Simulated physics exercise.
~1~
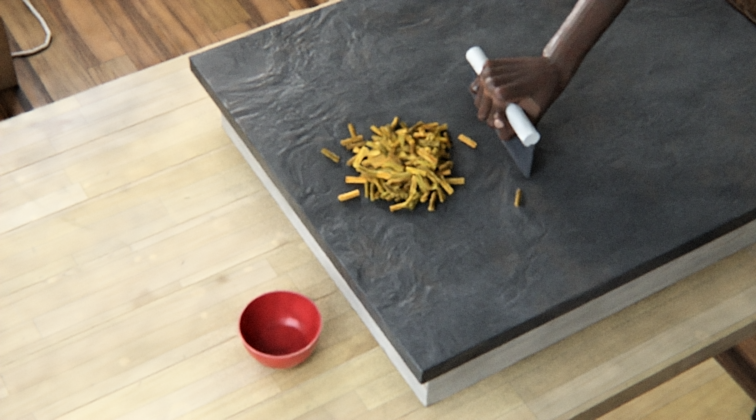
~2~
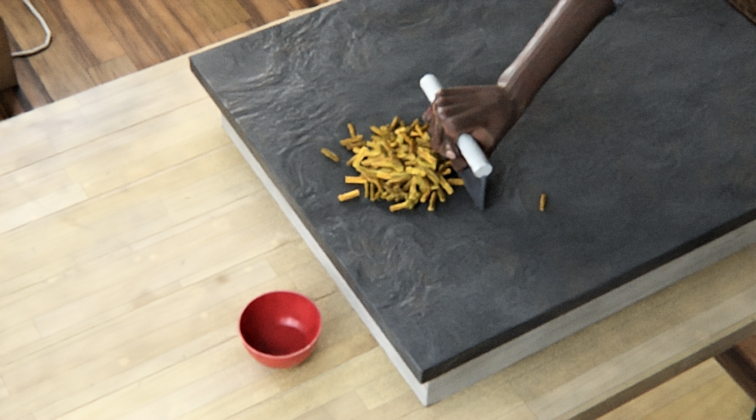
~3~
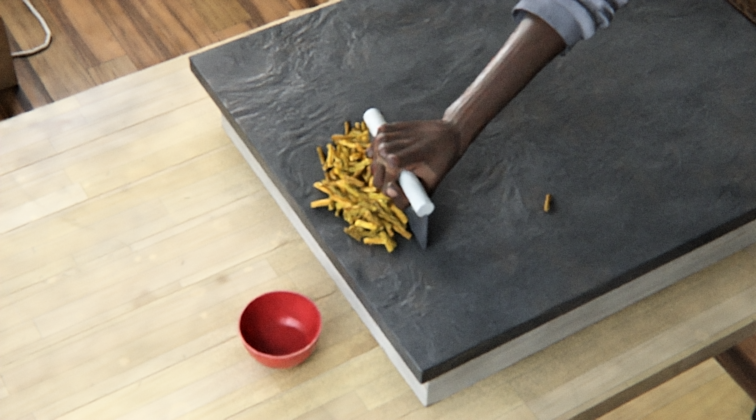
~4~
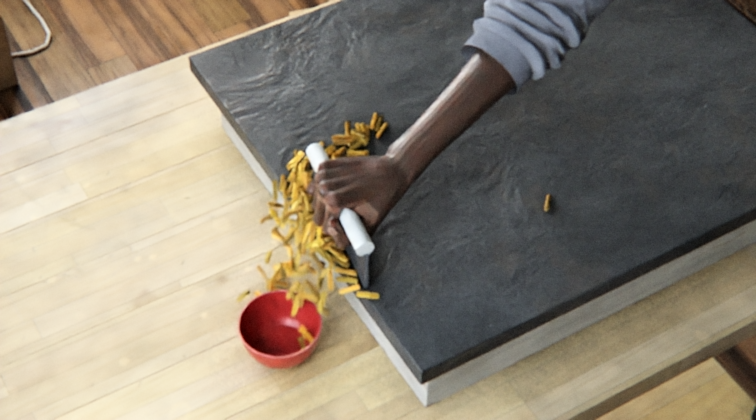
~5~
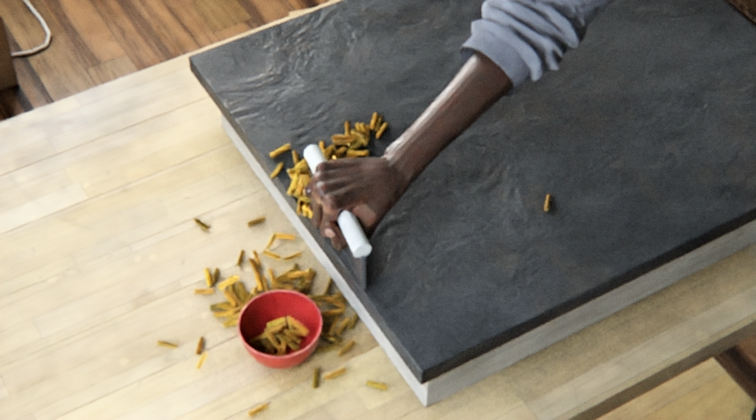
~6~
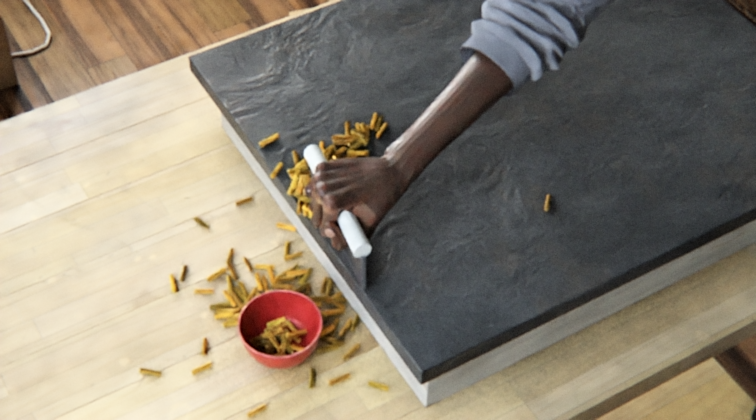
On a dark slab atop a wooden table, a hand pushed a heap of dry pasta left and down with a scraper until much of it spilled over the edge, some landing in a red bowl, more scattering around it, and the rest staying on top.
